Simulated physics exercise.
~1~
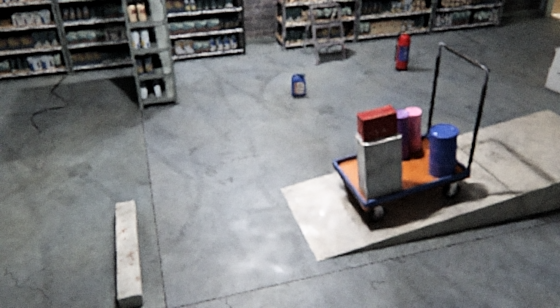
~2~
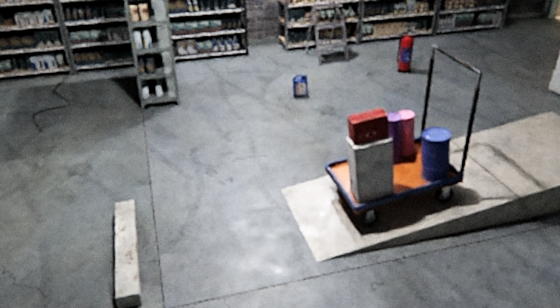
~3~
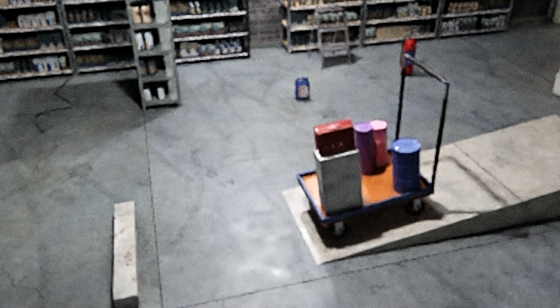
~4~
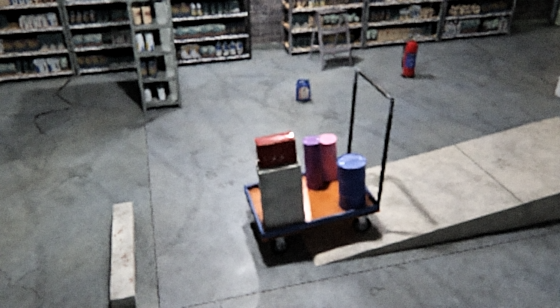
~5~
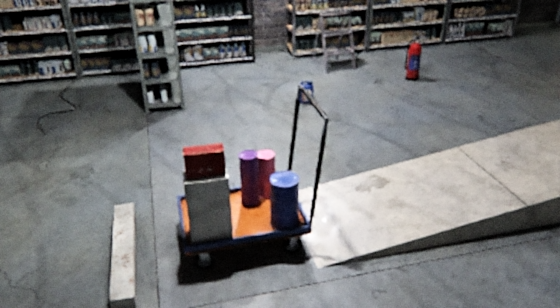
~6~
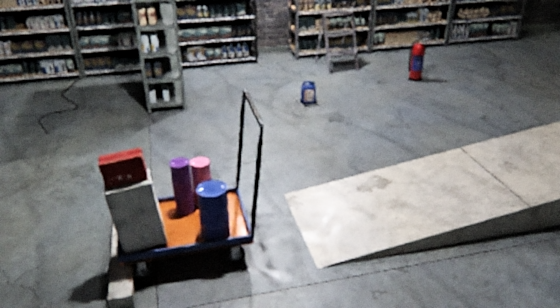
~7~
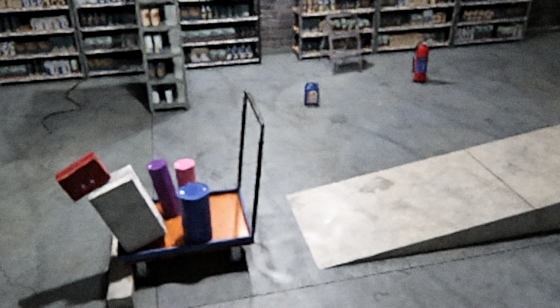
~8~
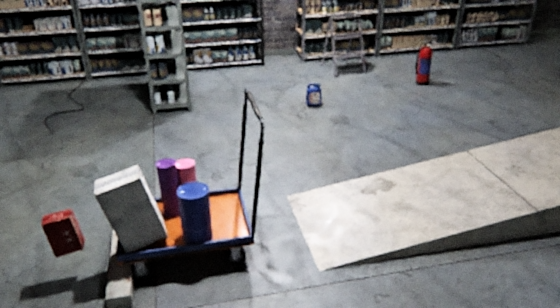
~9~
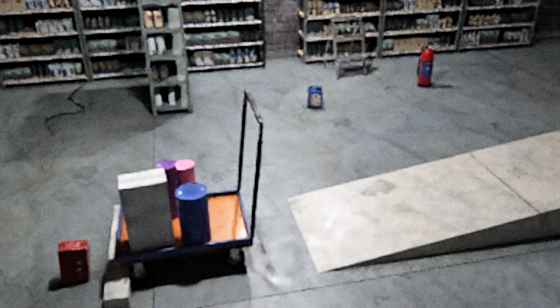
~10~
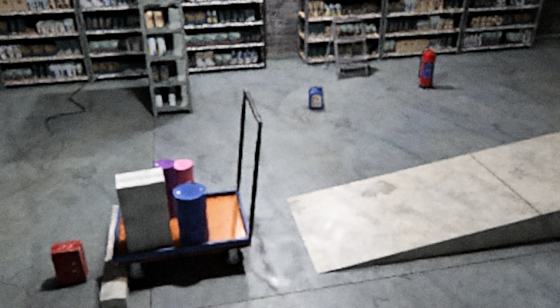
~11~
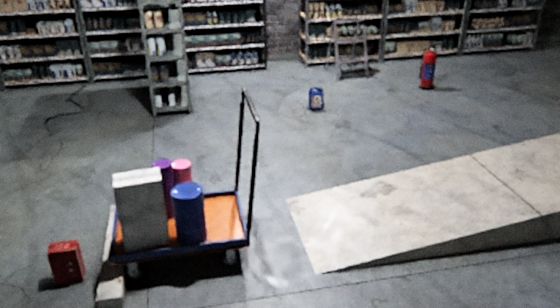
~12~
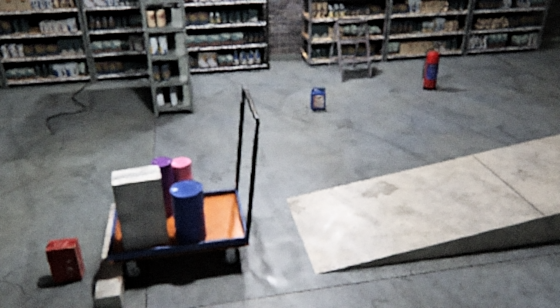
Loaded trolley rolling left down a ramp and stopping at a kerb, a red parcel tumbling off, a white box tilting and resettling.
